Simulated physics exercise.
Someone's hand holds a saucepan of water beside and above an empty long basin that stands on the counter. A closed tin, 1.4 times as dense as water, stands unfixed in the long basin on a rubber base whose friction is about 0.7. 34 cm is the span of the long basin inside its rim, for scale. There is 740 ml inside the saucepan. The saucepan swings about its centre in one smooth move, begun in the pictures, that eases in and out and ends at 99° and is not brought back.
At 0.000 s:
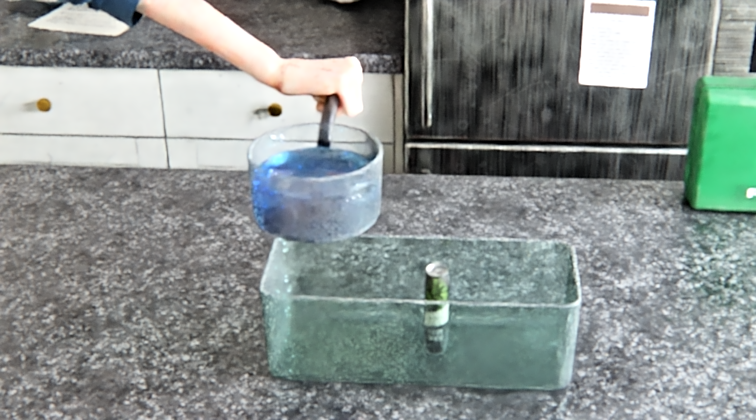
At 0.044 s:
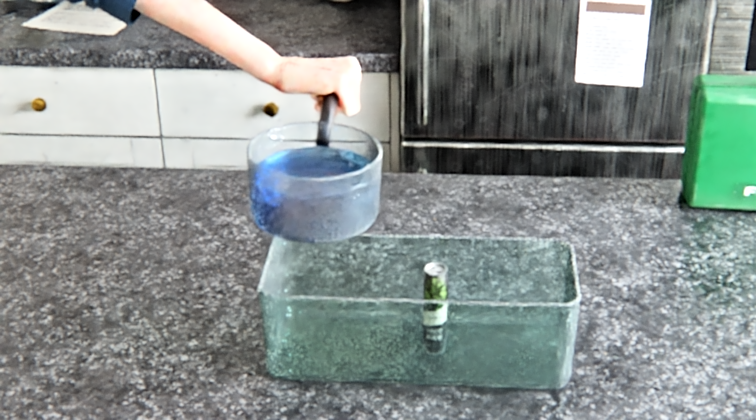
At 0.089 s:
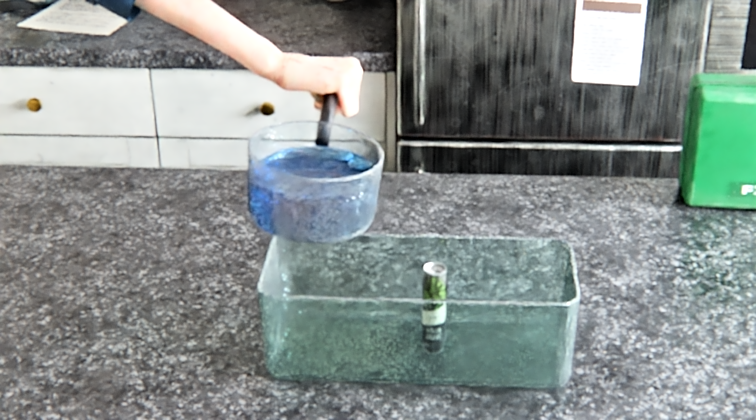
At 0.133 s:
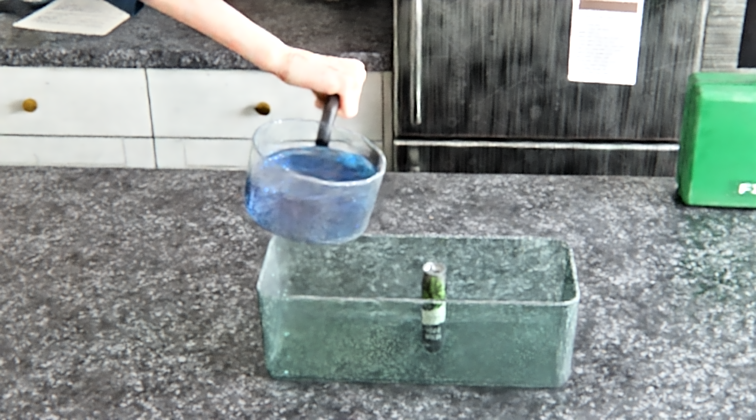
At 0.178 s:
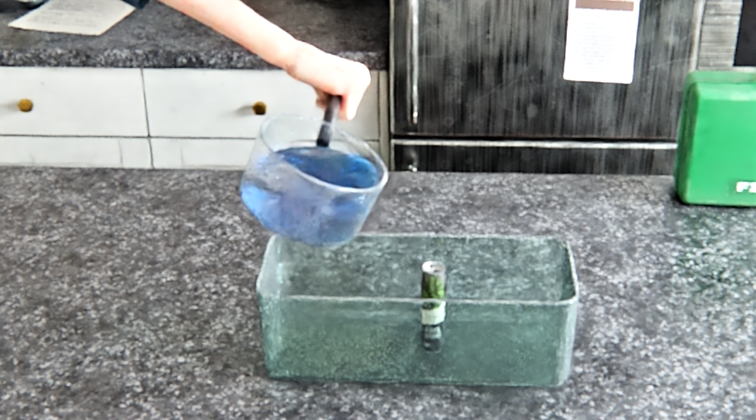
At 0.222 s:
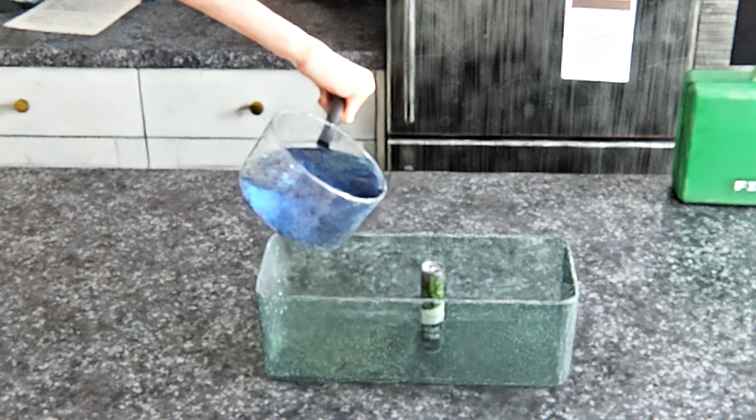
A glass saucepan of blue water, held by someone's hand above a long, clear basin with a small tin in it, started out level and then tilted steadily to the right.
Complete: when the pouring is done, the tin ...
... has gone over.
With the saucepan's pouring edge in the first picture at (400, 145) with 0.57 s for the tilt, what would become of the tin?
Result: Tin upright.
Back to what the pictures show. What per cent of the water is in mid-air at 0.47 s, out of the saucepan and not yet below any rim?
My guess is roughly 34 %.
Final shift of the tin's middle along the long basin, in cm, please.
Roughly 7.5 cm.
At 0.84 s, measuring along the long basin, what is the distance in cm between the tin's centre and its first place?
Near 3 cm.
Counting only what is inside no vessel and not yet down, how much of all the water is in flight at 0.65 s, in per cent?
Airborne share: Near 5 %.
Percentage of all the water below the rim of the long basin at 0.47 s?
Some 32 per cent.
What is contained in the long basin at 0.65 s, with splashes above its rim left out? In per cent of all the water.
Around 84 in a hundred.
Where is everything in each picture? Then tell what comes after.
In the first picture, it leans 0°; its right rim is at (381, 153); the water meets the walls at (254, 168) and (379, 172); the long basin's rim runs from (269, 264) to (576, 274); the tin's top is at (437, 273).
In the second picture, it leans 2°; its right rim is at (380, 154); the water meets the walls at (253, 168) and (378, 172).
In the third picture, it leans 6°; its right rim is at (382, 159); the water meets the walls at (253, 167) and (378, 173).
In the fourth picture, it leans 14°; its right rim is at (384, 167); the water meets the walls at (251, 167) and (378, 174).
In the fifth picture, it leans 23°; its right rim is at (385, 178); the water meets the walls at (248, 167) and (381, 176).
In the sixth picture, it leans 35°; its right rim is at (384, 190); the water meets the walls at (245, 164) and (378, 177); 1 per cent is over the edge.
After 0.47 s the tilt is 94° and 35 per cent is still to pour; the tin stands where it began.
After 0.65 s the tilt is 99° and 11 per cent is still to pour; the tin leans 6°.
After 0.84 s the tilt is 99° and 2 per cent is still to pour; the tin leans 21°.
After 1.05 s the tilt is 99° and 1 per cent is still to pour; the tin lies on its side.
In the end the tin lies on its side.
